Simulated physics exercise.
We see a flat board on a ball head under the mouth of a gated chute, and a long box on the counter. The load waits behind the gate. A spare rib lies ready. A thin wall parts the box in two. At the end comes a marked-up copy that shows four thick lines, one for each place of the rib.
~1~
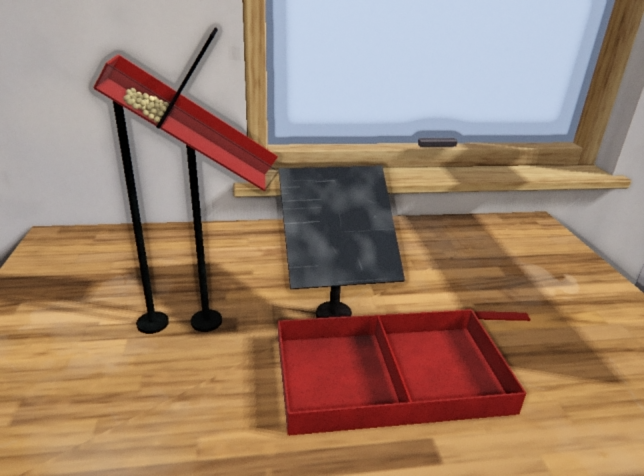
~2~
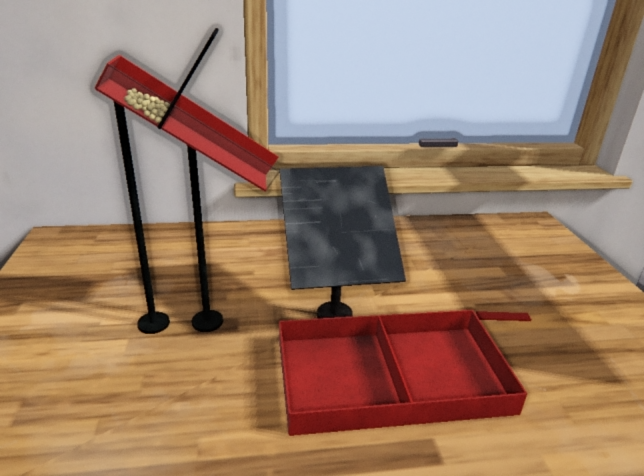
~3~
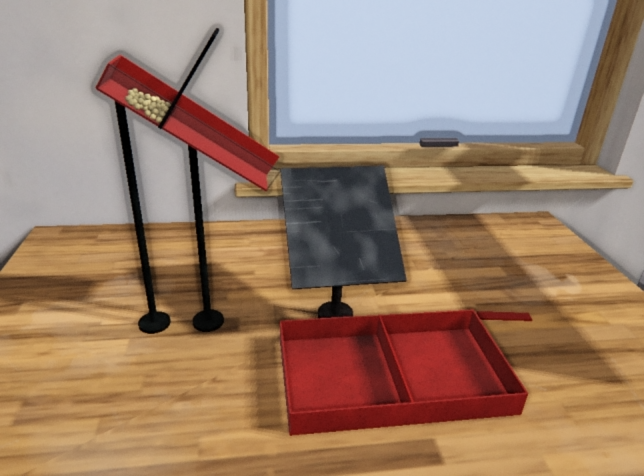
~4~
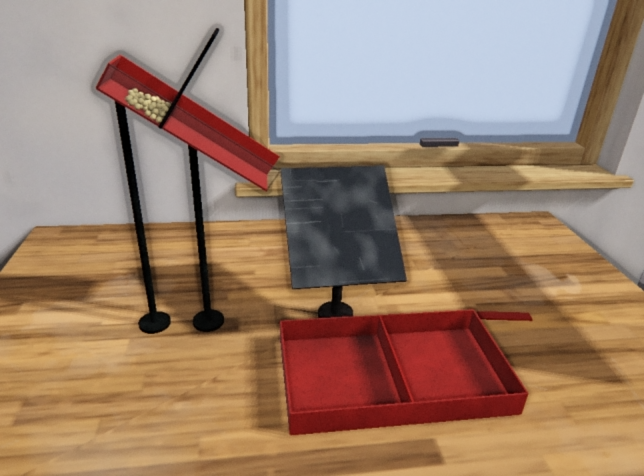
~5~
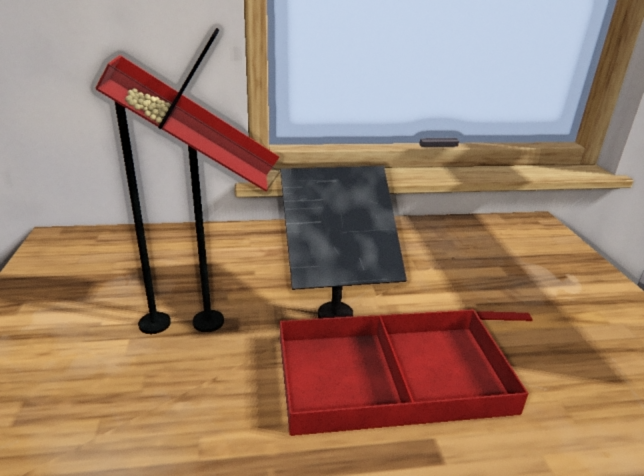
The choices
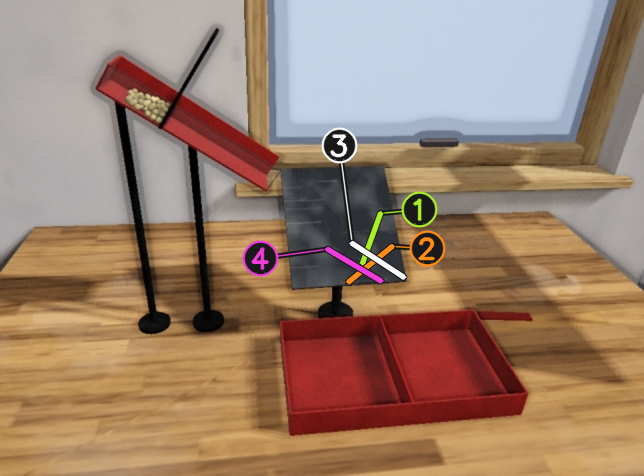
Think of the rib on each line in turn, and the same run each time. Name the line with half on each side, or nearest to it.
Use line 3.
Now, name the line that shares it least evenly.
Here it is line 2.
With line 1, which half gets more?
More lands on the left.
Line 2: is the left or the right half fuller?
The left half.
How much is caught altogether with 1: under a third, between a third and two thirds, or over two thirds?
Line 1 gives over two thirds.
On the marked copy, line 1 from (380, 213) to (362, 263); line 2 from (392, 246) to (348, 281); line 3 from (352, 243) to (403, 277); line 4 from (327, 249) to (380, 280).
Choosing 1, of what is caught, the larger part in the left half, roughly a quarter in the right.
Choosing 2, of what is caught, almost all in the left half, about a tenth in the right.
Choosing 3, of what is caught, roughly half in the left half, roughly half in the right.
Choosing 4, of what is caught, roughly a quarter in the left half, the larger part in the right.
